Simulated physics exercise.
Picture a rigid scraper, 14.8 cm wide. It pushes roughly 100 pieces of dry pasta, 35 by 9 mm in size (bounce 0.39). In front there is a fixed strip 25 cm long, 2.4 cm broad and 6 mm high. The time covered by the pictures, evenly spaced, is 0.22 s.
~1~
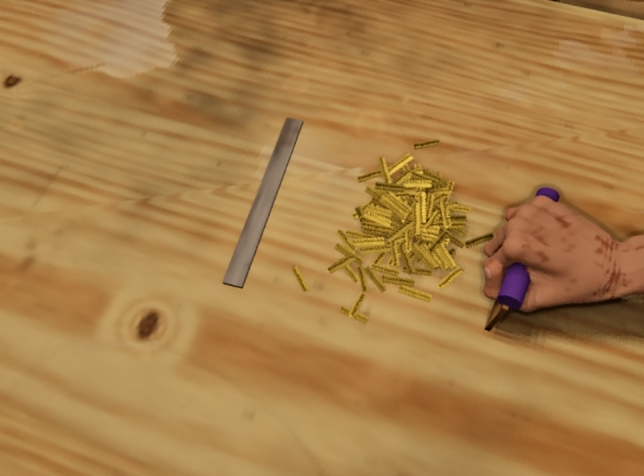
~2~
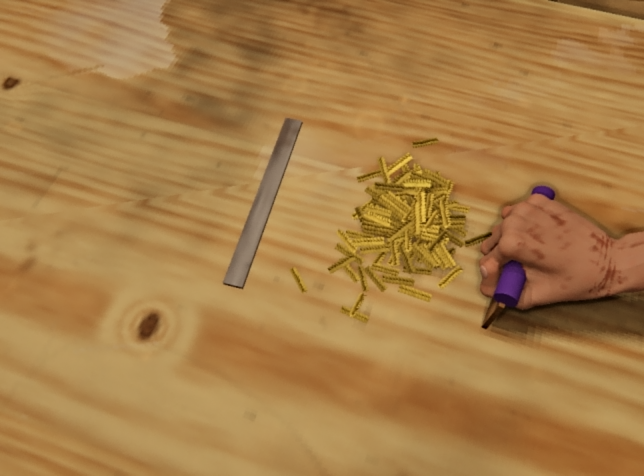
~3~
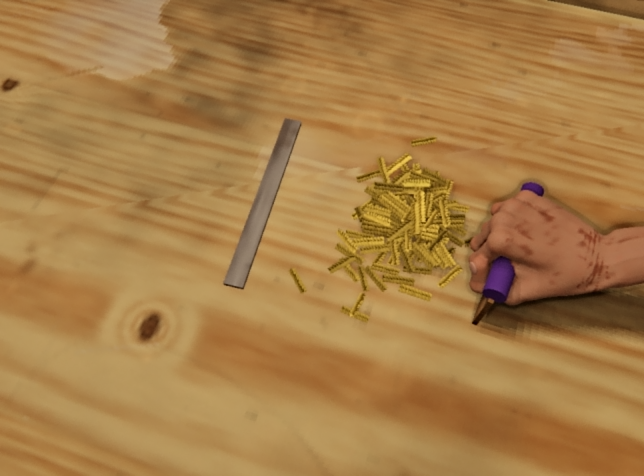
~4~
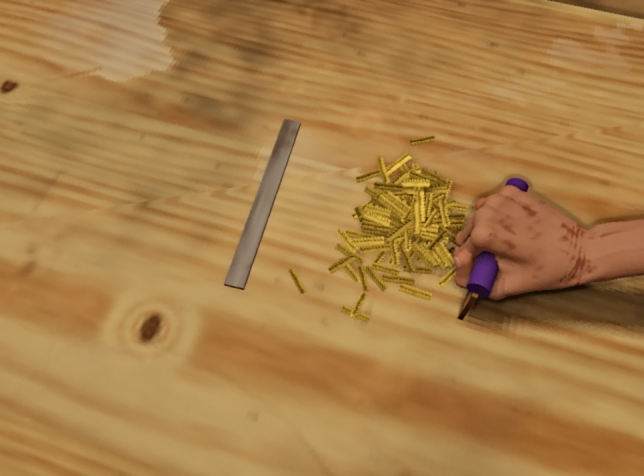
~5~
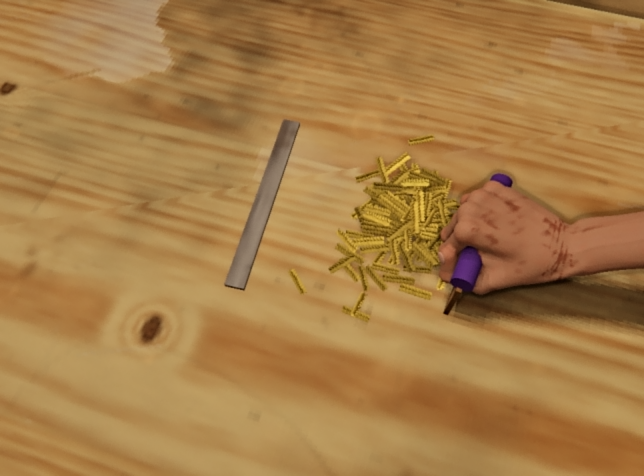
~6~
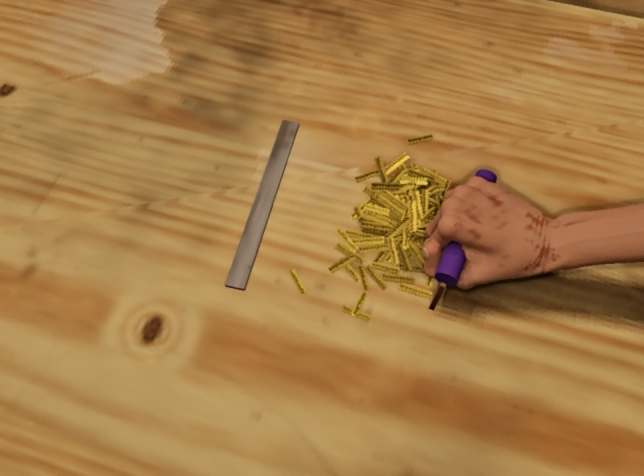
A hand gripping a purple-handled tool starts just right of a heap of small yellow pieces on a wooden table, with a flat grey strip lying to the left. It slides steadily leftward to the heap's edge, then presses into its right side, nudging some pieces while the strip stays still.
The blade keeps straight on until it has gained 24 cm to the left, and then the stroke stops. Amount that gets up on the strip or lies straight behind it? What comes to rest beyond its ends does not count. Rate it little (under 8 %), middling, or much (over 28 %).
Rating: Middling.
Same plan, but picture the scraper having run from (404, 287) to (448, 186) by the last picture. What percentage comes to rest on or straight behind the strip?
Result: Exceeds 25.
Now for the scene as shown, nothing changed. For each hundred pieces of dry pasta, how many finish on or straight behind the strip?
About 25 percent.
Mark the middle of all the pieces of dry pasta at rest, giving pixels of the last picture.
I'd say around (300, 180) in the last picture.
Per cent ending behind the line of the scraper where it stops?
Close to 25 in a hundred, I'd say.
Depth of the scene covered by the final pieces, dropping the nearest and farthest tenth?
Estimated depth: Near 18 cm.
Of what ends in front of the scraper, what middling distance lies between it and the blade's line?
Middle value: Near 5 cm.
Then, 0.25 s after the last picture, scraper 16 cm from its start, spill 18 cm wide; elsewhere 100 %.
Then, 0.51 s after the last picture, scraper 24 cm from its start, spill 20 cm wide; on or straight behind the strip 15 %, elsewhere 85 %.
Then, 0.73 s after the last picture, scraper 24 cm from its start, spill 21 cm wide; on or straight behind the strip 25 %, elsewhere 75 %.
In the end, on or straight behind the strip 25 %, elsewhere 75 %.
